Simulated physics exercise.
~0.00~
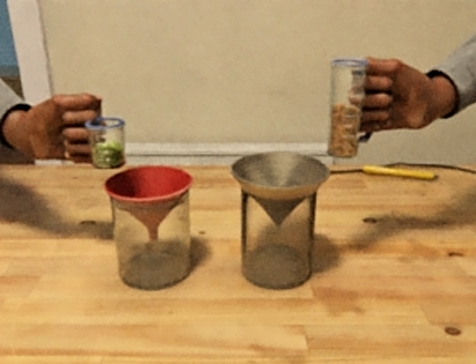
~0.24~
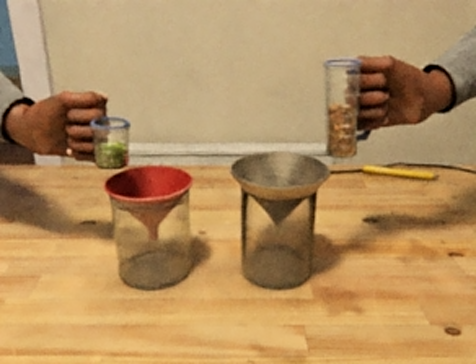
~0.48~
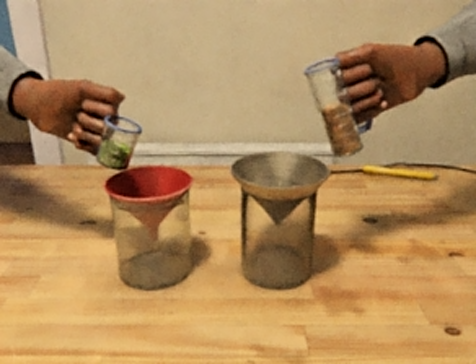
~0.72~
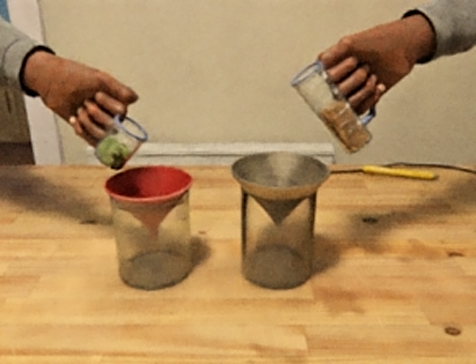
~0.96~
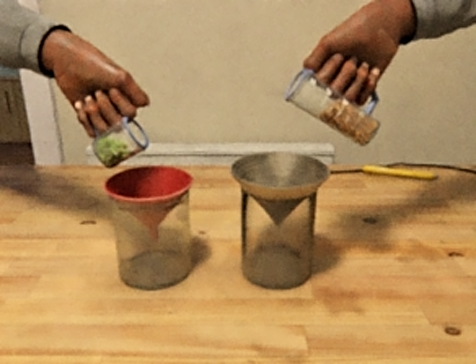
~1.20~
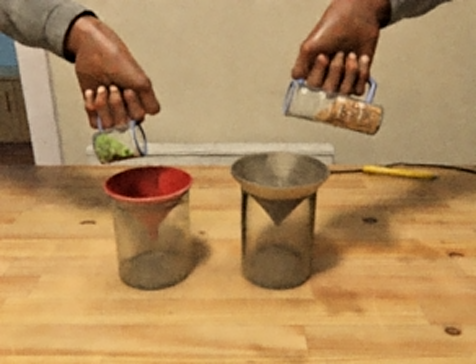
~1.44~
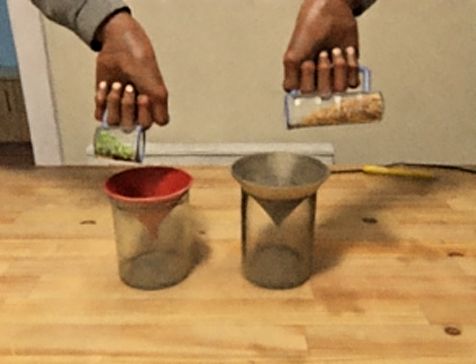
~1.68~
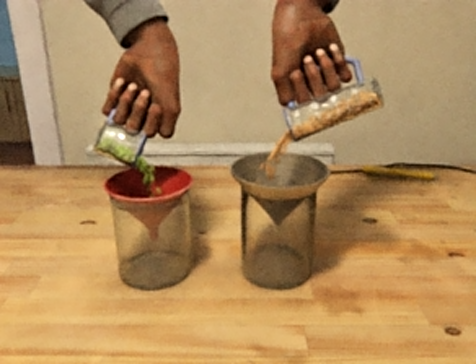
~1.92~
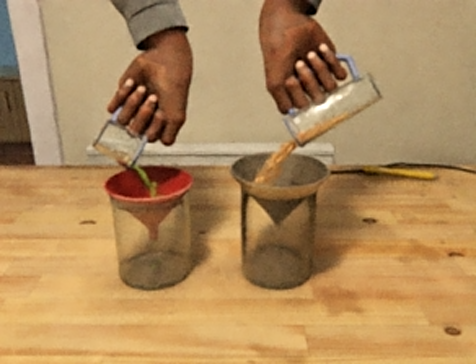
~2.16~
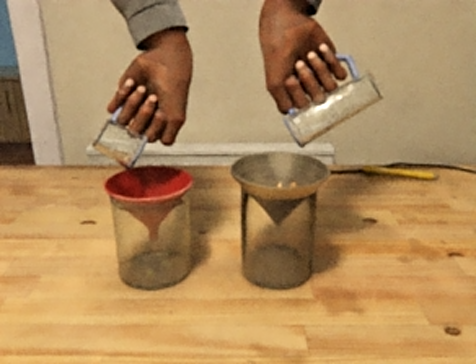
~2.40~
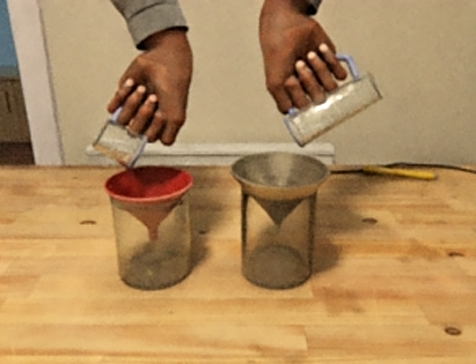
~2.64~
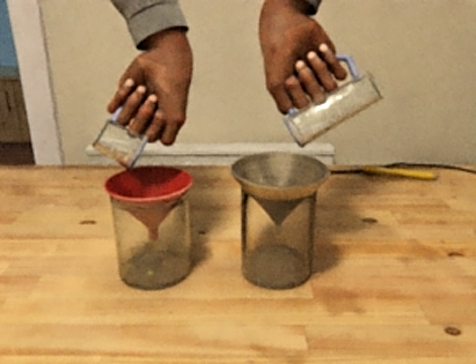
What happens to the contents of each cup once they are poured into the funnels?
They clog both the left red funnel and the right grey funnel, so little or nothing shows in the jars below.
